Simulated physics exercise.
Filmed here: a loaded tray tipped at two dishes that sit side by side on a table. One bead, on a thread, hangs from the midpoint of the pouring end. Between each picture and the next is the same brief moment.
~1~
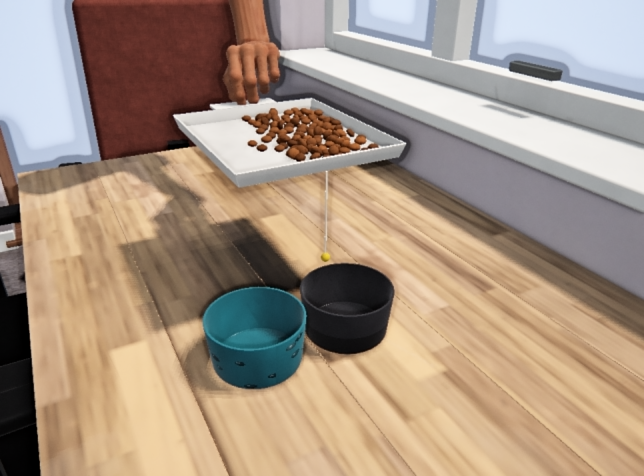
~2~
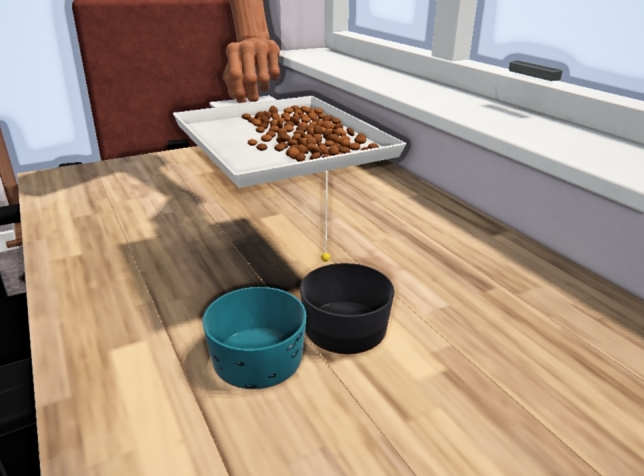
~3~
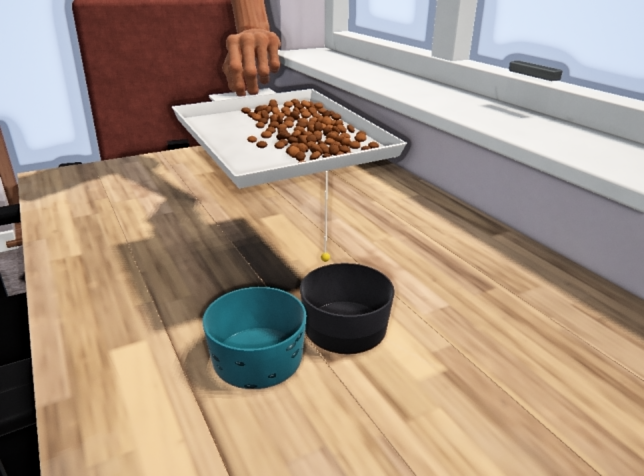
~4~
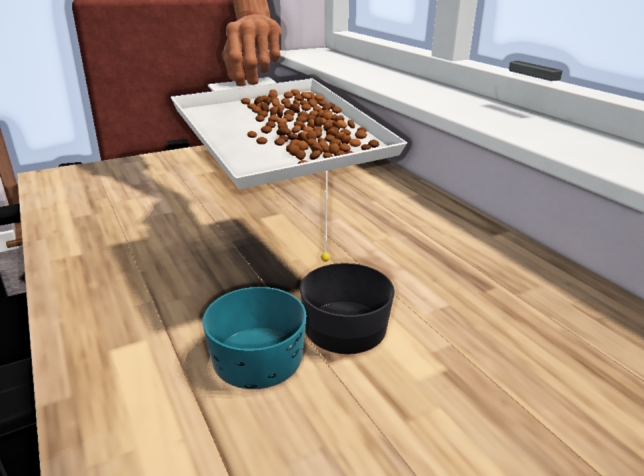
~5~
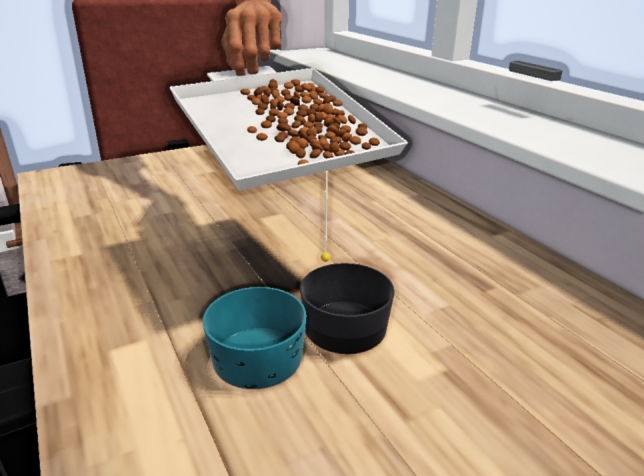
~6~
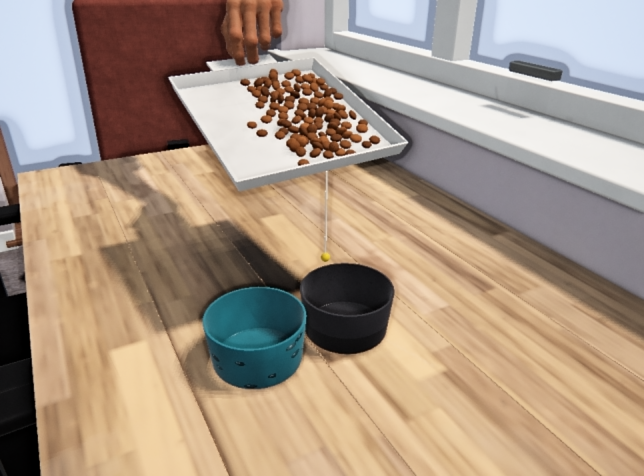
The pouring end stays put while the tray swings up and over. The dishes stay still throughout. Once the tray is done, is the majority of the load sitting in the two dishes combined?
The dishes will manage to catch most of it.
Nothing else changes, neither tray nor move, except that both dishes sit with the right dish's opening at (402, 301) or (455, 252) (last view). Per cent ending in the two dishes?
The first try yields 30% and the second yields 30%.
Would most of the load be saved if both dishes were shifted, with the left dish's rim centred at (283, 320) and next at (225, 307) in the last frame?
First place: Beyond half; second place: Beyond half.
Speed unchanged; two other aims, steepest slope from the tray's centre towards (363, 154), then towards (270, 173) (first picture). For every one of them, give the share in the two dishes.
Roughly 10 percent first and 60 percent second.
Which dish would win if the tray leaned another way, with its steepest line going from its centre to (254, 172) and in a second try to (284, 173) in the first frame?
Well, at the first place the left-side one, and at the second the left-side one.
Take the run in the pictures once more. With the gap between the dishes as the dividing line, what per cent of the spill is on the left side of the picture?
Around 30 per cent, give or take.
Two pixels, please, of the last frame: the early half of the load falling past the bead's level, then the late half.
(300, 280), then (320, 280).
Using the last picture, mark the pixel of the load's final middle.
I'd mark it at roughly (321, 331).
Shortly afterwards, tray tipped steeply; all but a few on the tray; only a few in the air.
Next, tray tipped right over; near a quarter on the tray; near a quarter in the left dish; near a quarter in the right dish; only a few outside both; near a quarter in the air.
Some moments later, tray tipped past a quarter turn; near a third in the left dish; near half in the right dish; a little outside both.
In the end, tray tipped past a quarter turn; near a third in the left dish; near half in the right dish; a little outside both.
